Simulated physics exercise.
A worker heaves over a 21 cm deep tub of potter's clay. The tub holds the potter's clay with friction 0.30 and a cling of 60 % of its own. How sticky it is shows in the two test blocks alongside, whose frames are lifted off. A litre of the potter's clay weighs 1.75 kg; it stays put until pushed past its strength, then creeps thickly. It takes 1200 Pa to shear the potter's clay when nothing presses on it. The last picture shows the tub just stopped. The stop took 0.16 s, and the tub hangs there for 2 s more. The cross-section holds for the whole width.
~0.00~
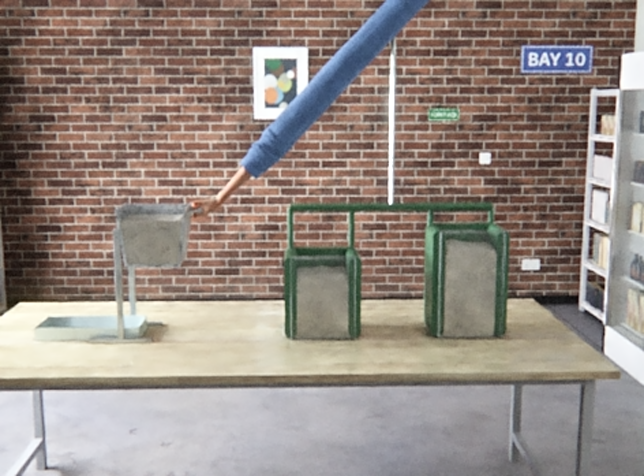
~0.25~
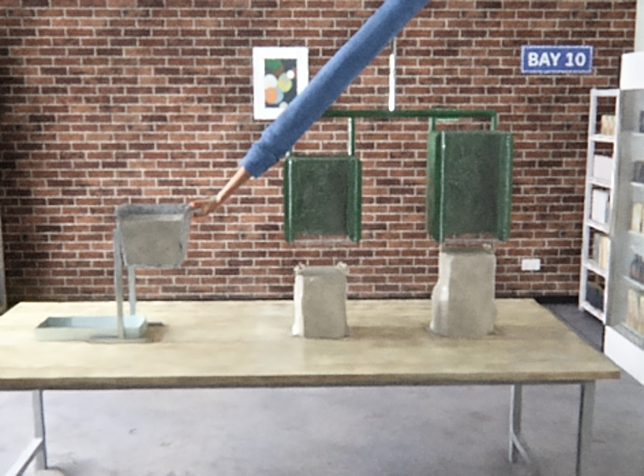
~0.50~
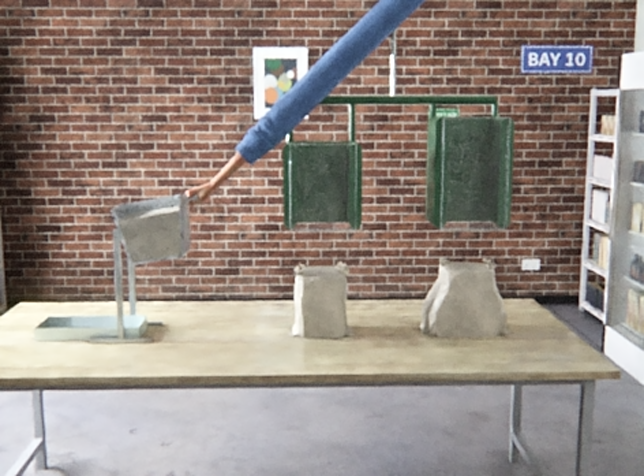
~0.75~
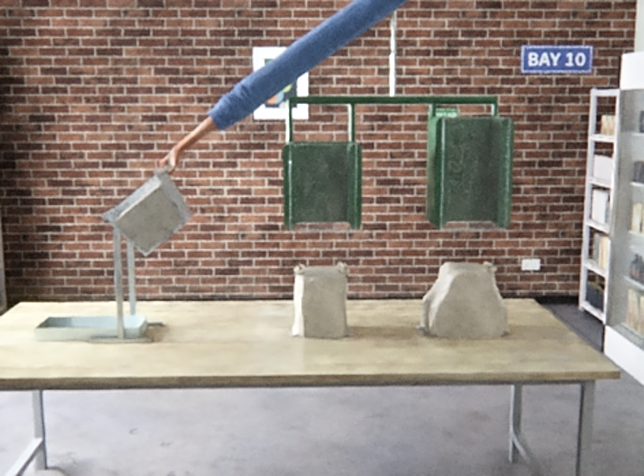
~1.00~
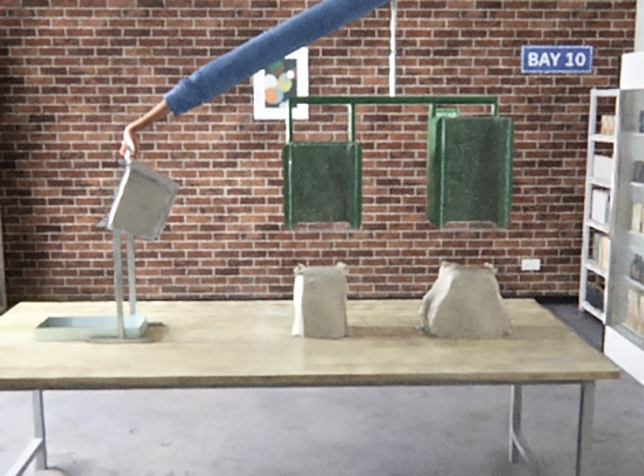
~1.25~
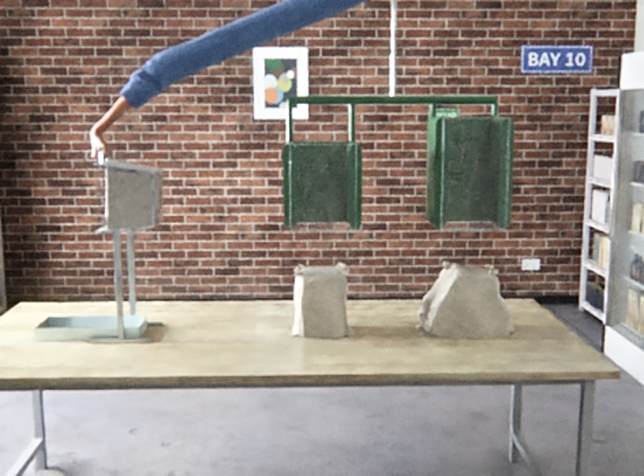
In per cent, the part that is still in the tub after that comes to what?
The part that is still in the tub after that is near 100 %.
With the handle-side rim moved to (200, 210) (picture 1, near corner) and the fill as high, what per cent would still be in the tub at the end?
Then about 40 %.
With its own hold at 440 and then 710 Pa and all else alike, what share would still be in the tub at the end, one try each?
In that order: 50 %, 60 %.
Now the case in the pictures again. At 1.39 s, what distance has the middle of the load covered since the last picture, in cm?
Roughly 0 cm.
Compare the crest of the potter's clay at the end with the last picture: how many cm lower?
Some 0 cm.
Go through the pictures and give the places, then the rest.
The first picture shows handle-side rim at (183, 210), tilt 0 degrees; crest of the potter's clay at (136, 221); block heights 26 cm, 36 cm (left to right).
The second picture shows handle-side rim at (183, 210), tilt 0 degrees; crest of the potter's clay at (136, 221); block heights 26 cm, 34 cm (left to right).
The third picture shows handle-side rim at (179, 199), tilt 10 degrees; crest of the potter's clay at (175, 211); block heights 26 cm, 28 cm (left to right).
The fourth picture shows handle-side rim at (154, 174), tilt 38 degrees; crest of the potter's clay at (158, 185); block heights 26 cm, 27 cm (left to right).
The fifth picture shows handle-side rim at (119, 163), tilt 68 degrees; crest of the potter's clay at (131, 170); block heights 26 cm, 27 cm (left to right).
The sixth picture shows handle-side rim at (95, 166), tilt 88 degrees; crest of the potter's clay at (105, 170); block heights 26 cm, 26 cm (left to right).
After 1.39 s, the tub is at 88 degrees and holds 100 %.
After 1.56 s, the tub is at 88 degrees and holds 100 %.
After 1.73 s, the tub is at 88 degrees and holds 100 %.
After 1.90 s, the tub is at 88 degrees and holds 100 %.
After 3.25 s, the tub is at 88 degrees and holds 100 %.
